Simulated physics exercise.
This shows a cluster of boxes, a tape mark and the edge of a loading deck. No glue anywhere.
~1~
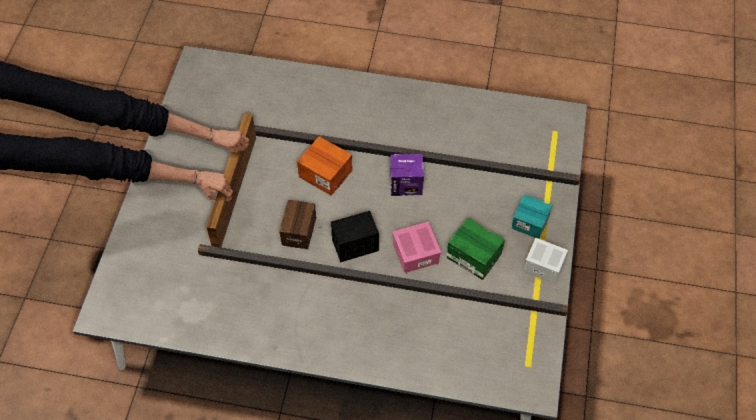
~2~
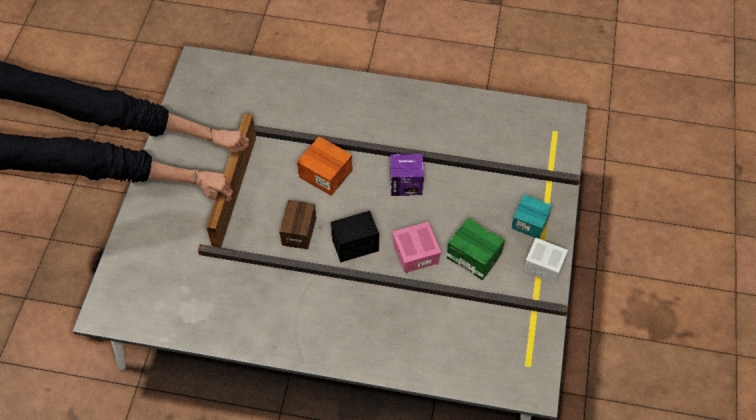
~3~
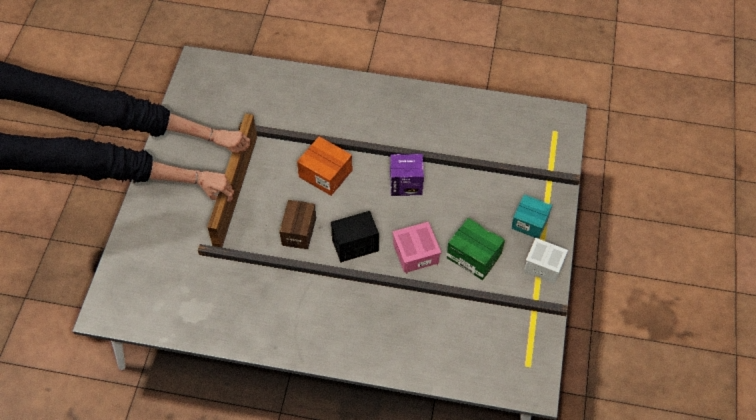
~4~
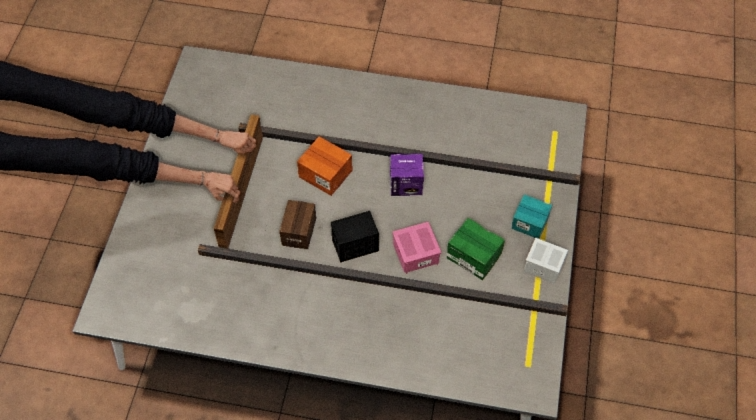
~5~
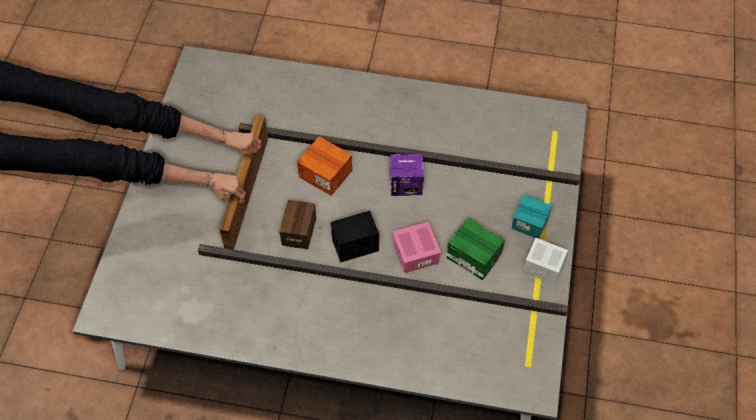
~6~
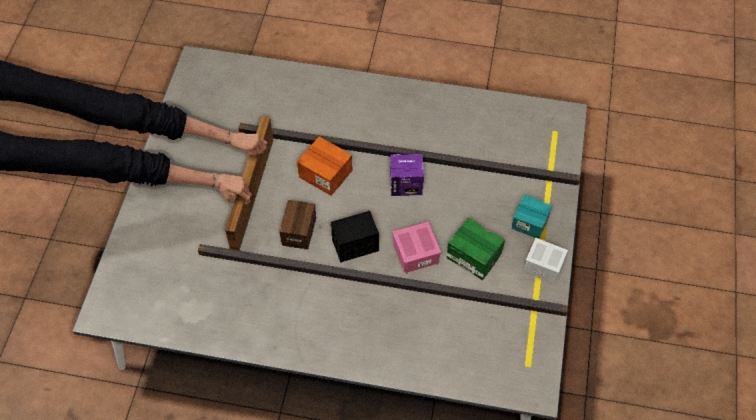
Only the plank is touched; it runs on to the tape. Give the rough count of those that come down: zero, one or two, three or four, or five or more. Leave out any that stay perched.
The number that fall off is five or more.
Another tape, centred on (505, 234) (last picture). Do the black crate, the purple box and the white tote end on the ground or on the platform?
The black crate remains up, the purple box survives, the white tote comes down.
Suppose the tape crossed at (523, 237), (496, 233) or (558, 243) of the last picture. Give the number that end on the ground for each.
Try by try, 4, 3 and 7.
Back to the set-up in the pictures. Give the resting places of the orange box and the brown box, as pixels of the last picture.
Near (569, 197) and (555, 267).
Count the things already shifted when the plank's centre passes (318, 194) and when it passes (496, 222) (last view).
First 3, then 8.
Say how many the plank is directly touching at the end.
2 of them.
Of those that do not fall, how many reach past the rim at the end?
2 of them.
Early on, none off yet; white tote at rest near (545, 261); turquoise parcel at rest near (532, 217); green parcel travelled a little near (498, 251).
Finally, the number that fall off is five or more; lost, black crate, purple box, pink tote, green parcel and white tote.
